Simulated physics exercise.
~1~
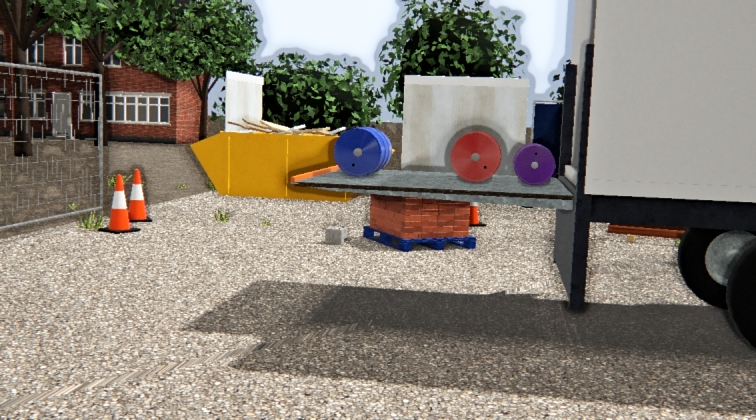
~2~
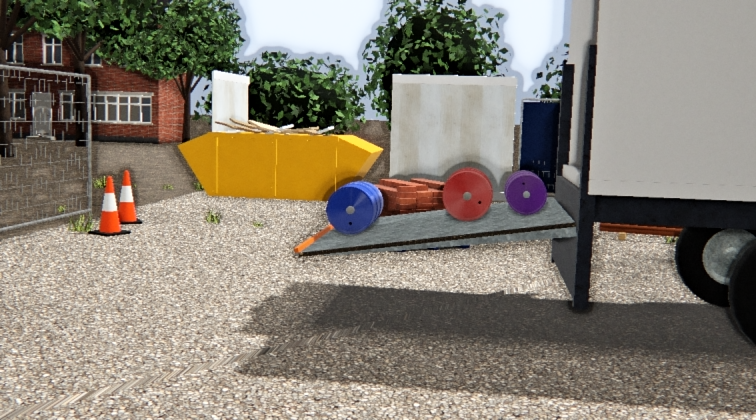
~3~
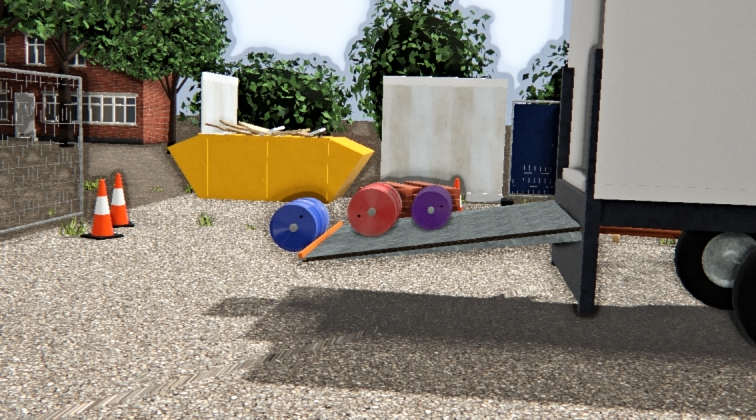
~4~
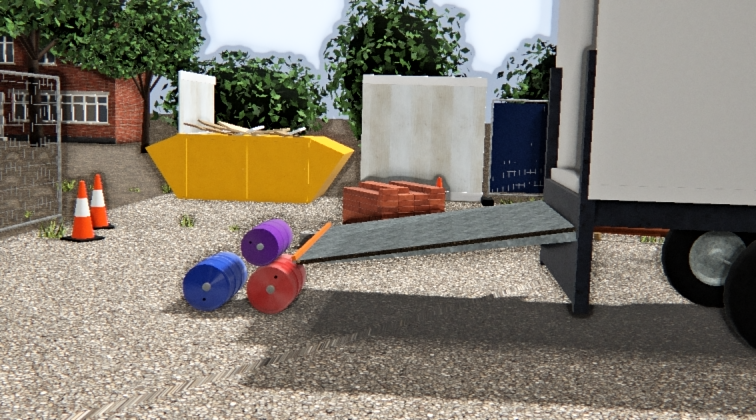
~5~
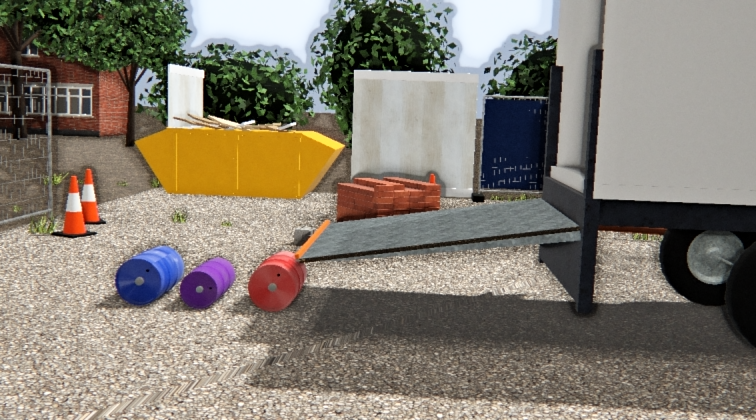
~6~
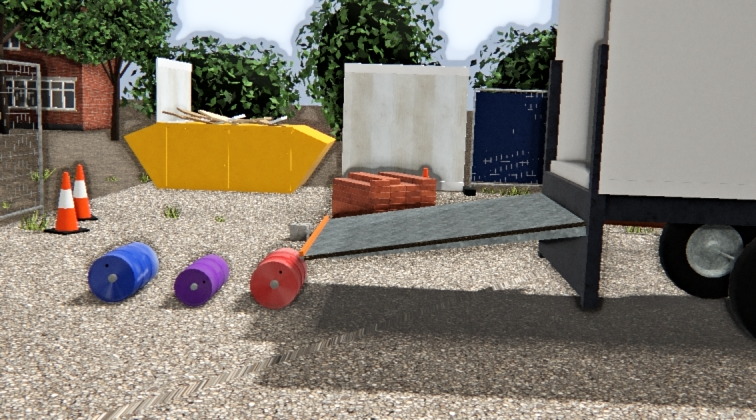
Three drums, blue, red and purple, rolled left down a truck's tail-lift as it tipped, and all went over the orange stop, blue first; they ended up on the gravel, red beside the edge, purple and blue farther left.
